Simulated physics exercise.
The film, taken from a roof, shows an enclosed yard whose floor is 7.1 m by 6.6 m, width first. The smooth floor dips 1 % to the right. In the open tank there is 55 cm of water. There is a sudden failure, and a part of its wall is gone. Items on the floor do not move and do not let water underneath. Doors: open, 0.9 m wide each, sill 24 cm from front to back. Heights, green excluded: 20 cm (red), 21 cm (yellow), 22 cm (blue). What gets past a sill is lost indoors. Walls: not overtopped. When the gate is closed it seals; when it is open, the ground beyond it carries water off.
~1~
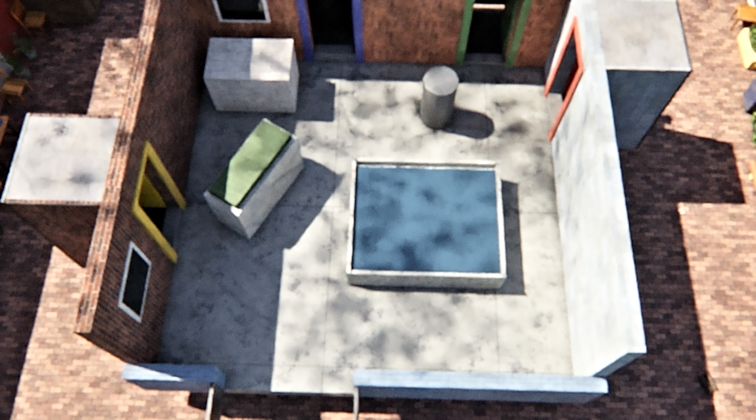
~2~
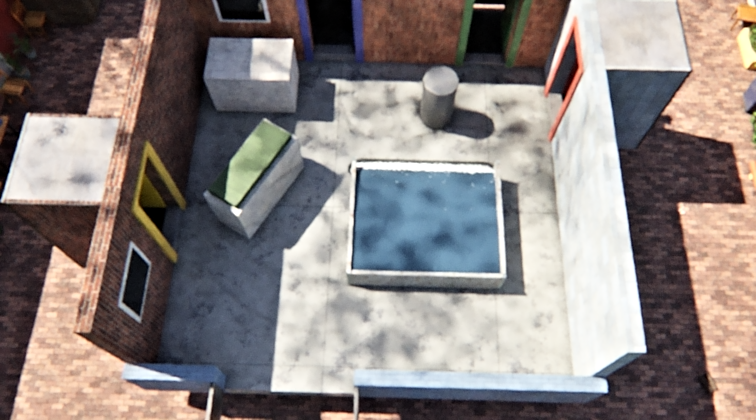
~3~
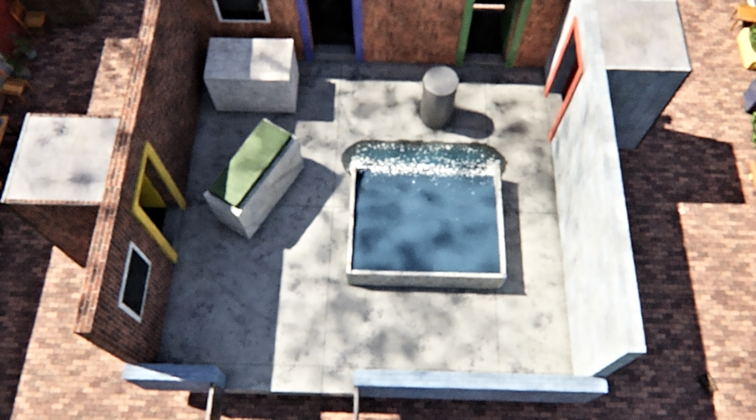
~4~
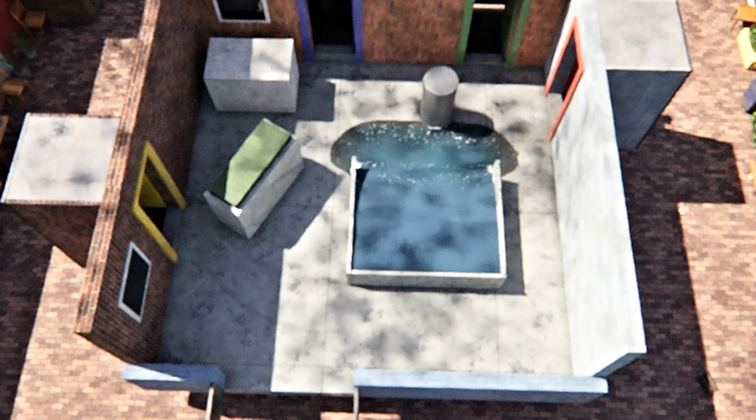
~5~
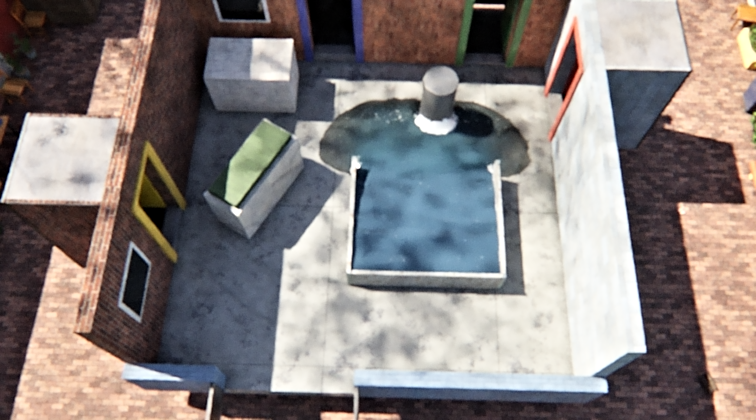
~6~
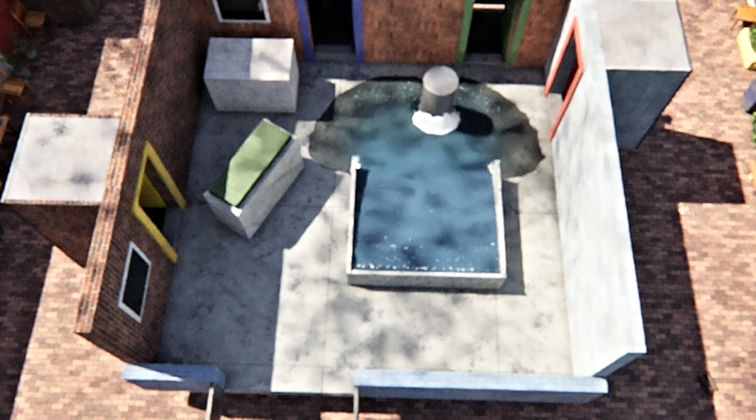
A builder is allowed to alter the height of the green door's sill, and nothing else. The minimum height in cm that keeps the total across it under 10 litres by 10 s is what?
It is close to 26 cm.
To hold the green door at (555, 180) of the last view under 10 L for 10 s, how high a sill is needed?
14.0 cm.
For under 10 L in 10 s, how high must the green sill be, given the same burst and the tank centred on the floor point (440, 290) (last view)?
You'd need some 27 cm.
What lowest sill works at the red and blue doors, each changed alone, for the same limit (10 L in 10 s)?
Close to 25 cm (red) and close to 23 cm (blue).
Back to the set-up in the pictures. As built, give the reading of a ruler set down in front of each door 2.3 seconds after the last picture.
Lab note, cm: Red 27; yellow 0; green 22; blue 25.
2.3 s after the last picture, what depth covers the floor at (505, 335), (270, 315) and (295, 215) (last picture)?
In that order: 0, 0 and 0 cm.
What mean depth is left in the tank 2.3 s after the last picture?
On average, around 14 cm.
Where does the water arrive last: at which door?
Last comes the yellow one.
Then, 0.7 s after the last picture water covers 30 % of the floor, deepest (38 cm) near (431, 134); 14 cm at the green door, 27 litres in over its 8 cm sill.
Then, 2.3 s after the last picture water covers 35 % of the floor, deepest (38 cm) near (208, 61); 22 cm at the green door, 171 litres in over its 8 cm sill.
Then, 9.3 s after the last picture water covers 100 % of the floor, deepest (10 cm) near (571, 385); 7 cm at the green door, 346 litres in over its 8 cm sill.
At the green door as built, the water peaked near 25 cm, 2.7 s after the last picture.
With a sill of 23 cm, 26 litres would have come in within the 10 s; with 31 cm, 2 litres. So under 10 litres takes about 26 cm.
